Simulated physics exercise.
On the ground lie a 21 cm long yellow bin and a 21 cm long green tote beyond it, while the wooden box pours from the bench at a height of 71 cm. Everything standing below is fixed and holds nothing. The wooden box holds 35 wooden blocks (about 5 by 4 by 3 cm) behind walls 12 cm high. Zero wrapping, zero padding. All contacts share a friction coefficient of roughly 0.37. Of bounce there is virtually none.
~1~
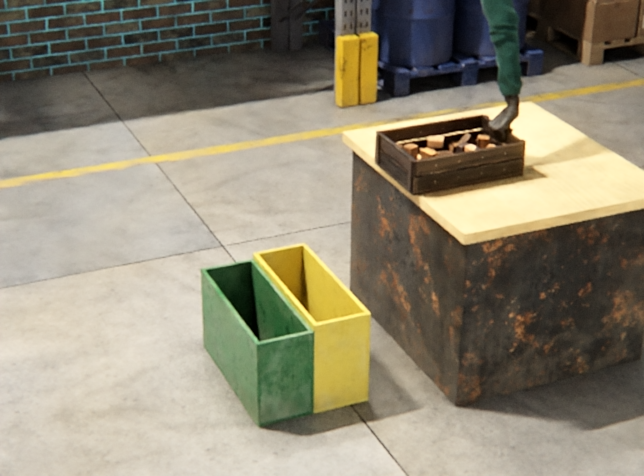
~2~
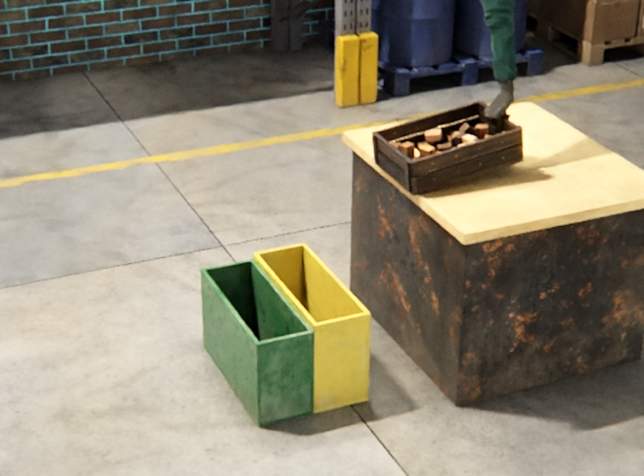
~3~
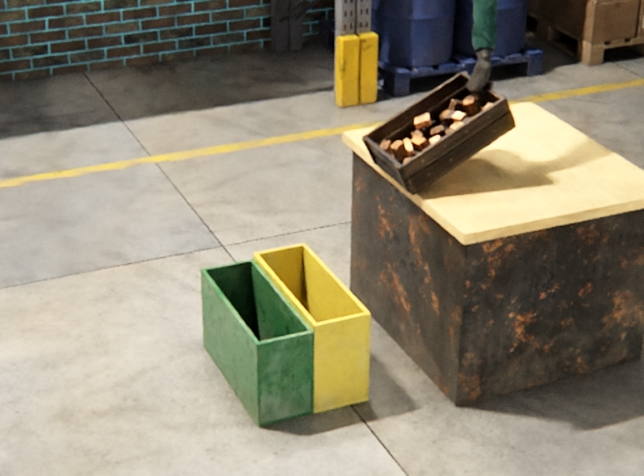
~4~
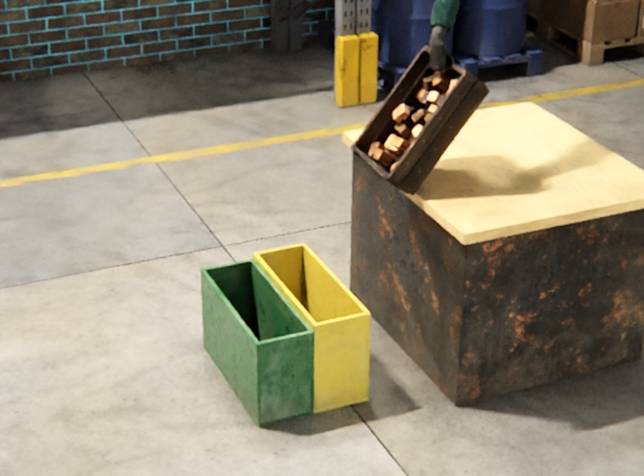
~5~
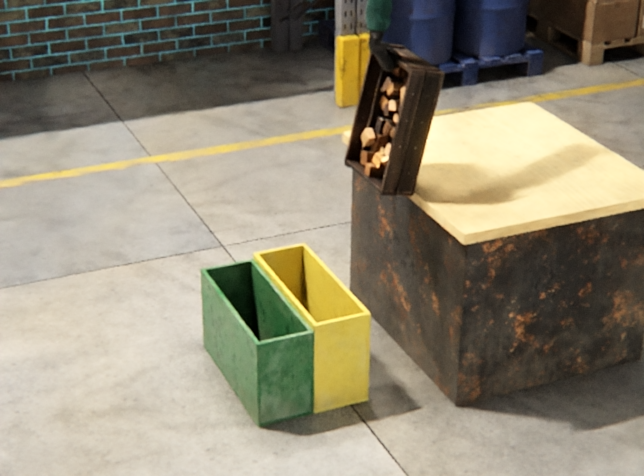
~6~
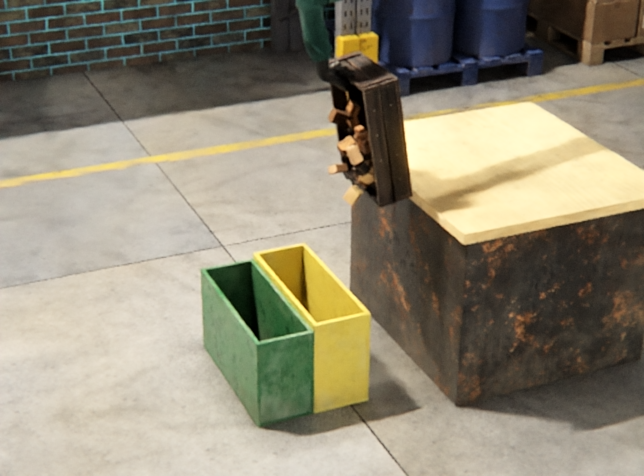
In a warehouse, a gloved hand tilting a dark wooden box of wooden blocks up at a bench's edge, several blocks tumbling out.
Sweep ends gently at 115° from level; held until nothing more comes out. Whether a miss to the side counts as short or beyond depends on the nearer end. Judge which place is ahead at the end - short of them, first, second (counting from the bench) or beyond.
Ahead at the end: First.
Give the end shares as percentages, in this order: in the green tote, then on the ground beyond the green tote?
About 20 and 0 per cent.
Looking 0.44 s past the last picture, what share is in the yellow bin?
Share: About 45 %.
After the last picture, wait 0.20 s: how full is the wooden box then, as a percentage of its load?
Roughly 35 percent.
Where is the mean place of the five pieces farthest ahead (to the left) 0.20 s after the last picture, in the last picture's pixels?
Near (273, 283) in pixels.
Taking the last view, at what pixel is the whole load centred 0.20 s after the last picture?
Load centre: About (309, 235).
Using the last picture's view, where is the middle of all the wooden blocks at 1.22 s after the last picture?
I'd place it close to (297, 360) in the last view.
Then, 0.20 s after the last picture, tilt 115°; 12 still in the wooden box, 8 in the yellow bin, 2 in the green tote and 13 in the air.
Then, 0.44 s after the last picture, tilt 115°; 4 still in the wooden box, 16 in the yellow bin, 7 in the green tote and 8 in the air.
Then, 0.78 s after the last picture, tilt 115°; 24 in the yellow bin, 7 in the green tote, 1 on the ground short of the yellow bin and 3 in the air.
Final count (1.22 s after the last picture), 25 in the yellow bin, 7 in the green tote and 3 on the ground short of the yellow bin.
